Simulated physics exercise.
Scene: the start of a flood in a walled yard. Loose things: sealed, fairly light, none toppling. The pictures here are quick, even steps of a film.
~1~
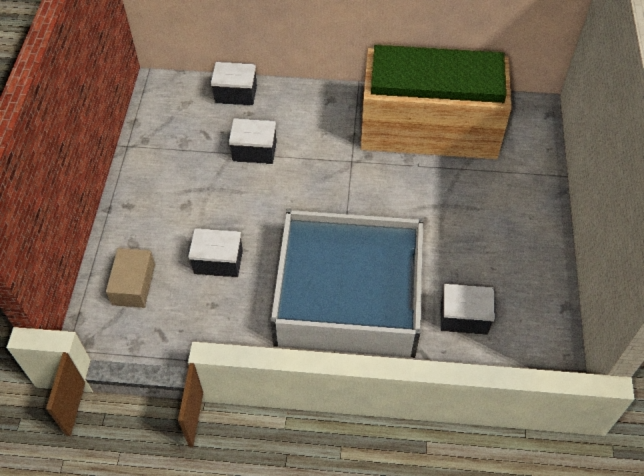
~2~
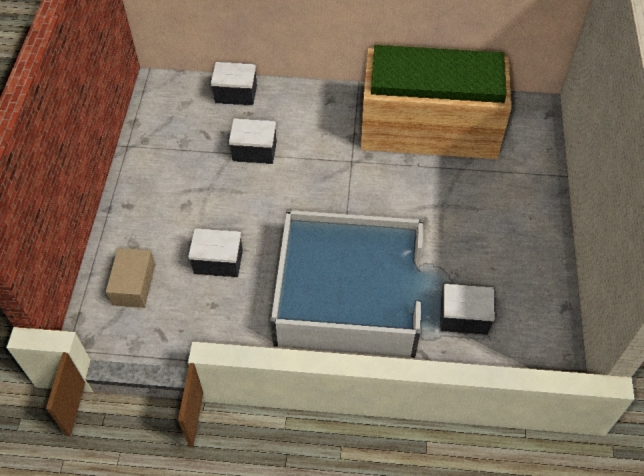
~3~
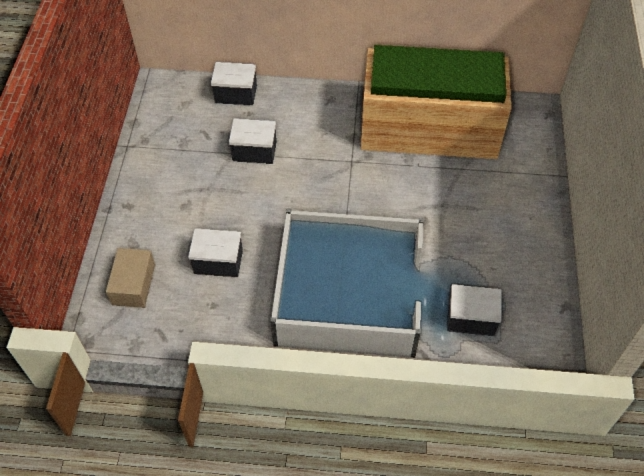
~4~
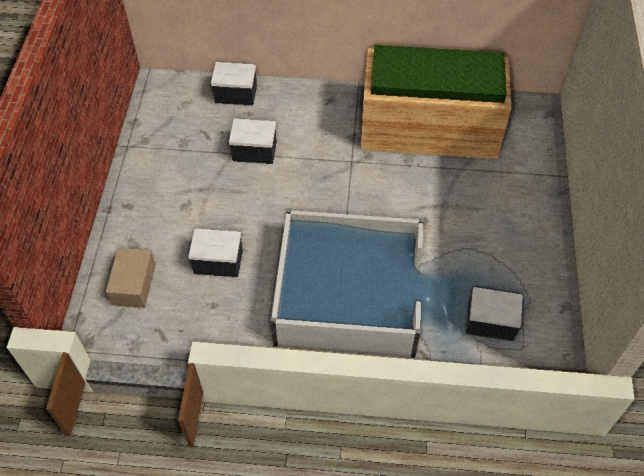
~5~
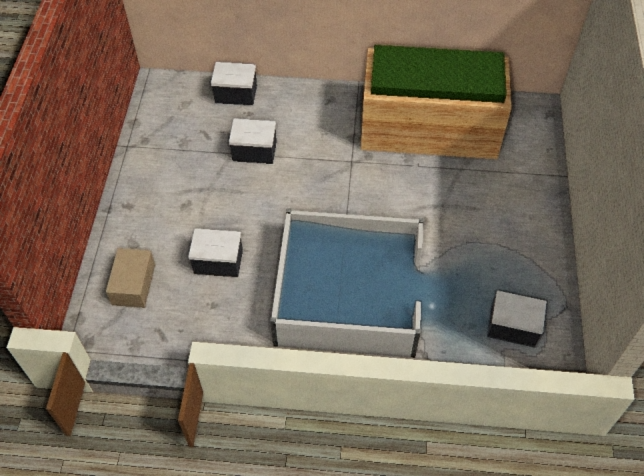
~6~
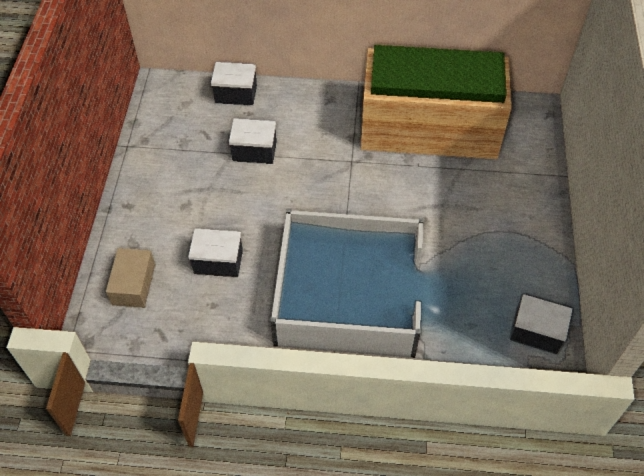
Water pours from an opening in the pool's right side and pushes one box rightward.
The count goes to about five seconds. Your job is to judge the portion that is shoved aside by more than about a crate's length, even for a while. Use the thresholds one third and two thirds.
I'd put it under one third.
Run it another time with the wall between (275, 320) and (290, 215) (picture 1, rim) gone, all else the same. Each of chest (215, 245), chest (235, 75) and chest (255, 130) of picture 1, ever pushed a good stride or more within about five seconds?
Object by object: Displaced that much, displaced that much, less than that.
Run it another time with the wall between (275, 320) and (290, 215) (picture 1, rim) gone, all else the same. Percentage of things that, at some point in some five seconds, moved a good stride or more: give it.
Roughly 60 in a hundred.
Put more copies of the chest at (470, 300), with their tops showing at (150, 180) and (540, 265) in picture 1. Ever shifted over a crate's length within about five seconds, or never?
First one missed the mark, second one cleared the mark.
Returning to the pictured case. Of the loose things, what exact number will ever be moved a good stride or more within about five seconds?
By my reckoning the answer is 1.
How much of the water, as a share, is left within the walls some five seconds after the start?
I make it 100 percent.
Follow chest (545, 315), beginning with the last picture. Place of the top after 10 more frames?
Position: About (557, 342).
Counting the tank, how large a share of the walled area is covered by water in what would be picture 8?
That works out to about 25 in a hundred.
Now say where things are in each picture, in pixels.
A chest at (469, 301), on the bottom; a chest at (253, 131), on the bottom; 0 of 5 have shifted, in the first frame.
A chest at (469, 301) rests on the ground; a chest at (253, 131) rests on the ground; 0 of 5 have shifted, in the second frame.
A chest at (476, 302), on the bottom, close to its start; a chest at (253, 131), on the bottom; 1 of 5 have shifted, in the third frame.
A chest at (497, 306) rests on the ground, a stride from its start; a chest at (253, 131) rests on the ground; 1 of 5 have shifted, in the fourth frame.
A chest at (520, 311), on the bottom, a stride from its start; a chest at (253, 131), on the bottom; 1 of 5 have shifted, in the fifth frame.
A chest at (544, 316), on the bottom, a stride from its start; a chest at (253, 131) rests on the ground; 1 of 5 have shifted, in the sixth frame.
A moment on, 1 of 5 are well off their spots; 0 afloat.
Next, 1 of 5 are well off their spots; 1 afloat.
Later, 1 of 5 are well off their spots; 1 afloat.
In the end, 1 of 5 are well off their spots, and 1 have been at some point; 1 afloat.
